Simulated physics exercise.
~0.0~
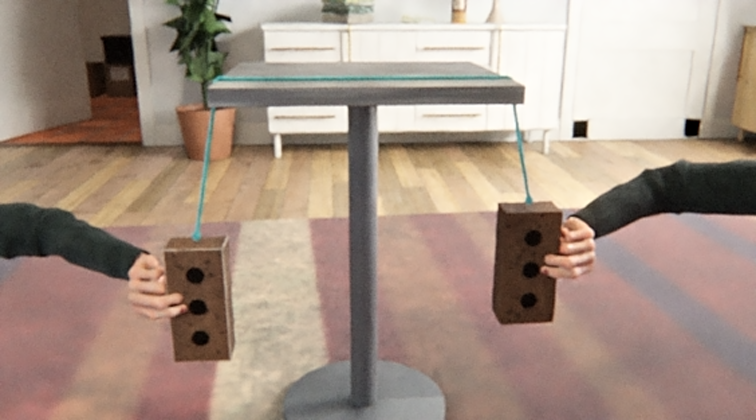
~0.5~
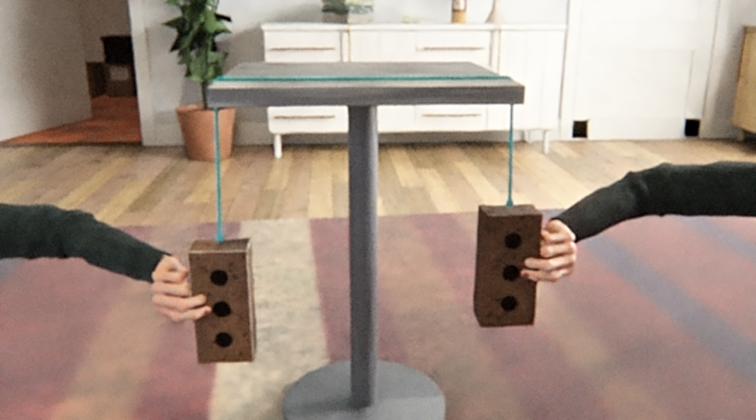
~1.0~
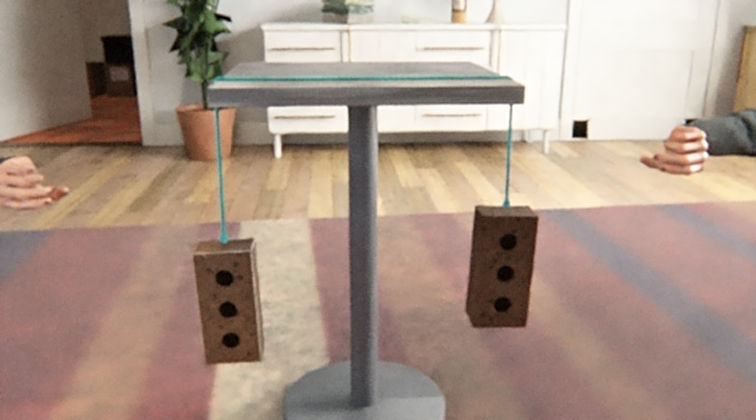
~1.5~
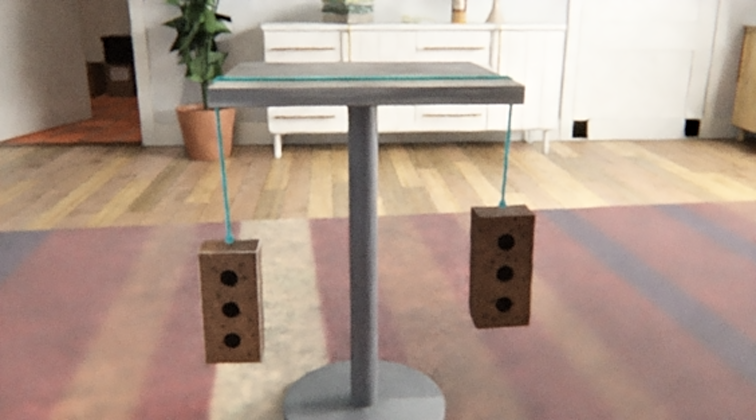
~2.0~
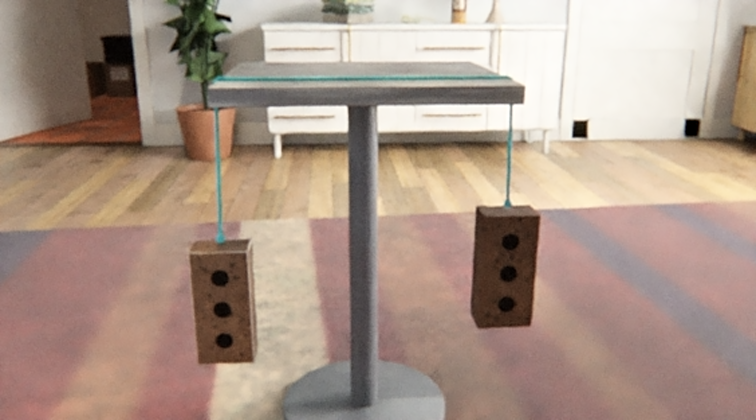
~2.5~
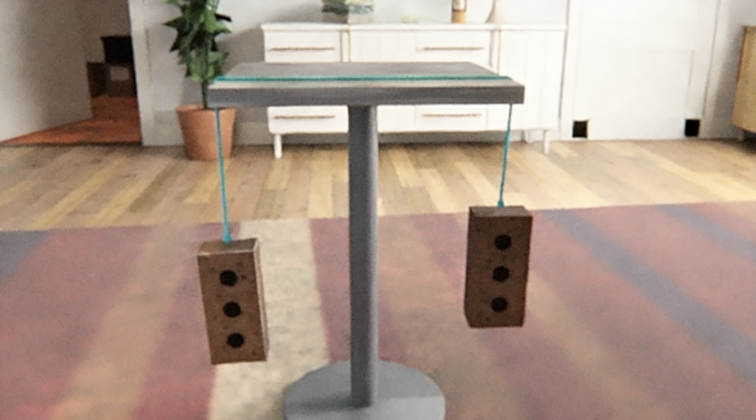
Two bricks hanging from a teal shoelace over a small table, hands letting go, the bricks swaying slightly but staying level as before.
